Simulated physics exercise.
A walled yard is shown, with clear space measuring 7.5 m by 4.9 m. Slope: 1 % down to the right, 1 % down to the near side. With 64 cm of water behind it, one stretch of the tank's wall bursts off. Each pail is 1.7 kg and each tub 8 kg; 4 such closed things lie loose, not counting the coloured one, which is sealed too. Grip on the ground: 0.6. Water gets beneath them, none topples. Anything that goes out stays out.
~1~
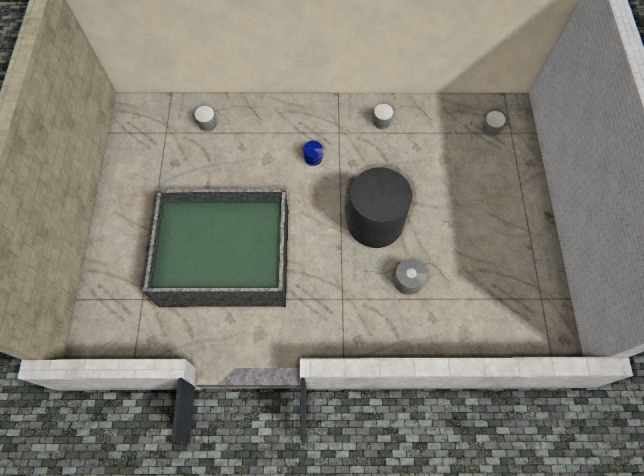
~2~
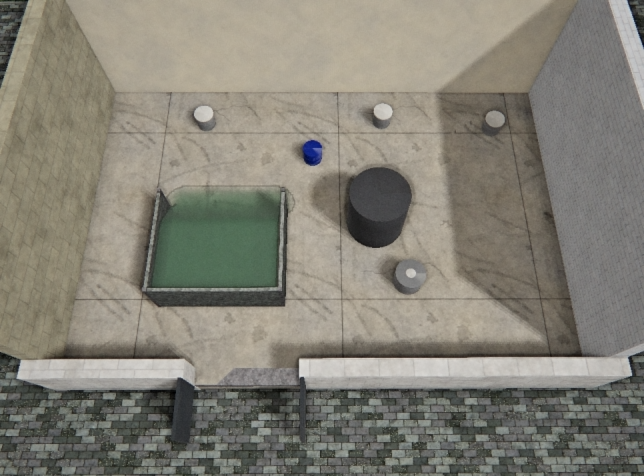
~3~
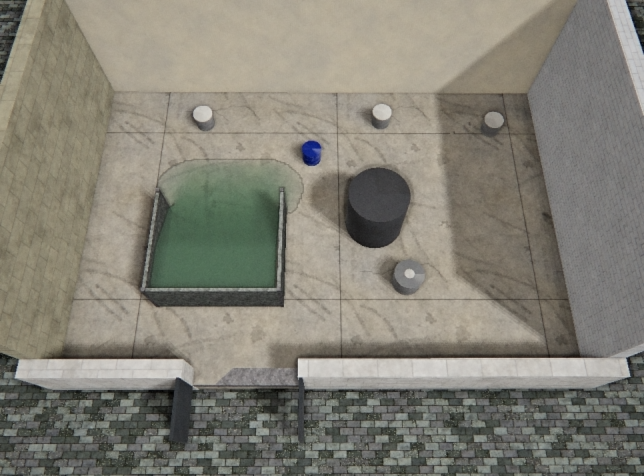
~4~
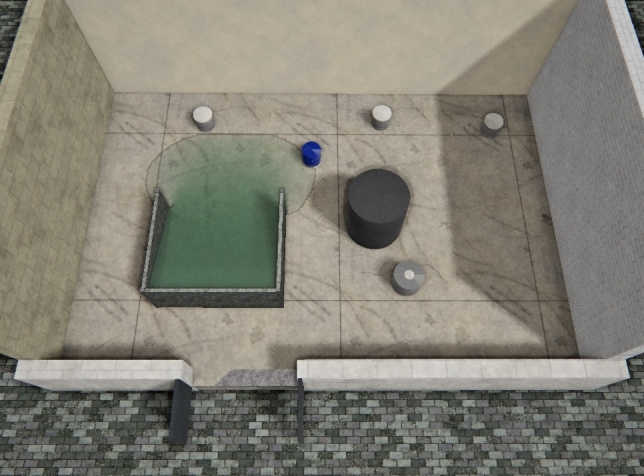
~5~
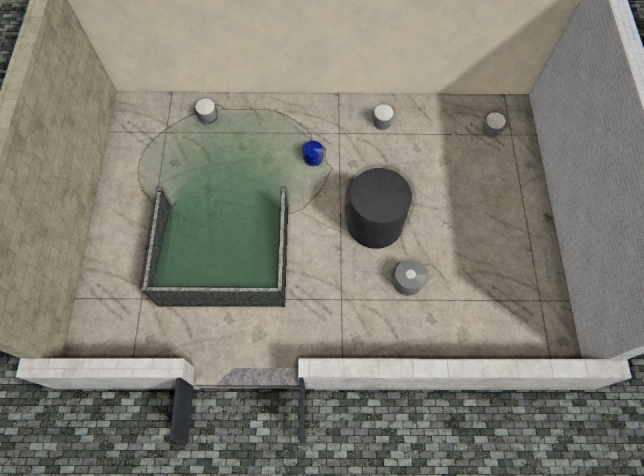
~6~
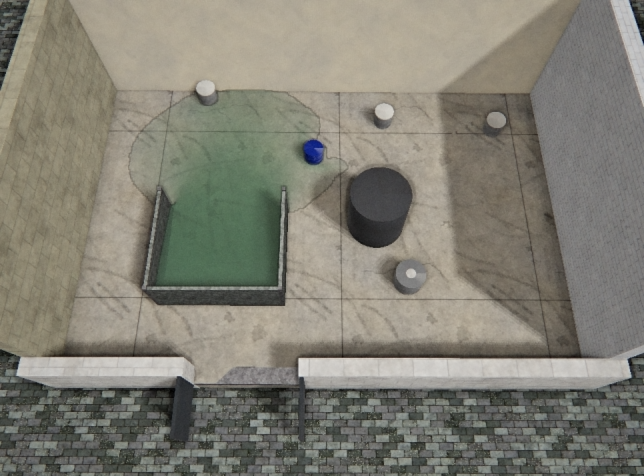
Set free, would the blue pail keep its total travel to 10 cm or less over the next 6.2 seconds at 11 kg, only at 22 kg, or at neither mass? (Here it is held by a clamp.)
Only at 22 kg.
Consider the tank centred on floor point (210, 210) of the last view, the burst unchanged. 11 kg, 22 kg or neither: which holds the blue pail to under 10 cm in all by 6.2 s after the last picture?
For that case: Lighter one suffices.
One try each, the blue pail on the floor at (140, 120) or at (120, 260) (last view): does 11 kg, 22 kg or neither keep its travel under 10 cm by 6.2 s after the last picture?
In turn: Neither holds; only the larger holds.
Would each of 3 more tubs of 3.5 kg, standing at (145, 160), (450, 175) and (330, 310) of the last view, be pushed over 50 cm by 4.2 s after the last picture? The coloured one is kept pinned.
Results, in sequence: Exceeded / exceeded / not exceeded.
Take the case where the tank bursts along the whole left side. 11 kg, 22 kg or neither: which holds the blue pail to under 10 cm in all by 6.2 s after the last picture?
In that case the lighter mass suffices.
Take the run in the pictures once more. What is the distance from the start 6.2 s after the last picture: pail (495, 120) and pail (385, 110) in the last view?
Net shift, one by one: 400 cm / 350 cm.
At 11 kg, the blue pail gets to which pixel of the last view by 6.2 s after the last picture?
Near (375, 141).
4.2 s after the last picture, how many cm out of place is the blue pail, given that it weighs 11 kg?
About 100 cm off its spot.
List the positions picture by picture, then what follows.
The first picture shows the blue pail at (313, 148) rests on the ground; 2.6 m2 under water; 0 of 5 have shifted.
The second picture shows the blue pail at (312, 148) rests on the ground; 3.6 m2 under water; 0 of 5 have shifted.
The third picture shows the blue pail at (311, 148) rests on the ground; 4.8 m2 under water; 0 of 5 have shifted.
The fourth picture shows the blue pail at (311, 149), on the bottom; 6.3 m2 under water; 0 of 5 have shifted.
The fifth picture shows the blue pail at (313, 149), on the bottom; 7.7 m2 under water; 1 of 5 have shifted.
The sixth picture shows the blue pail at (313, 148), on the bottom; water covers 9.4 m2; 1 of 5 have shifted.
Then, 0.6 s after the last picture the blue pail would be 27 cm from its start with 11 kg and 0 cm from its start with 22 kg; 8 cm of water round it then.
Then, 2.3 s after the last picture the blue pail would be 89 cm from its start with 11 kg and 0 cm from its start with 22 kg; 7 cm of water round it then.
Then, 4.2 s after the last picture the blue pail would be 103 cm from its start with 11 kg and 0 cm from its start with 22 kg; 5 cm of water round it then.
Then, 6.2 s after the last picture the blue pail would be 103 cm from its start with 11 kg and 0 cm from its start with 22 kg; 3 cm of water round it then.
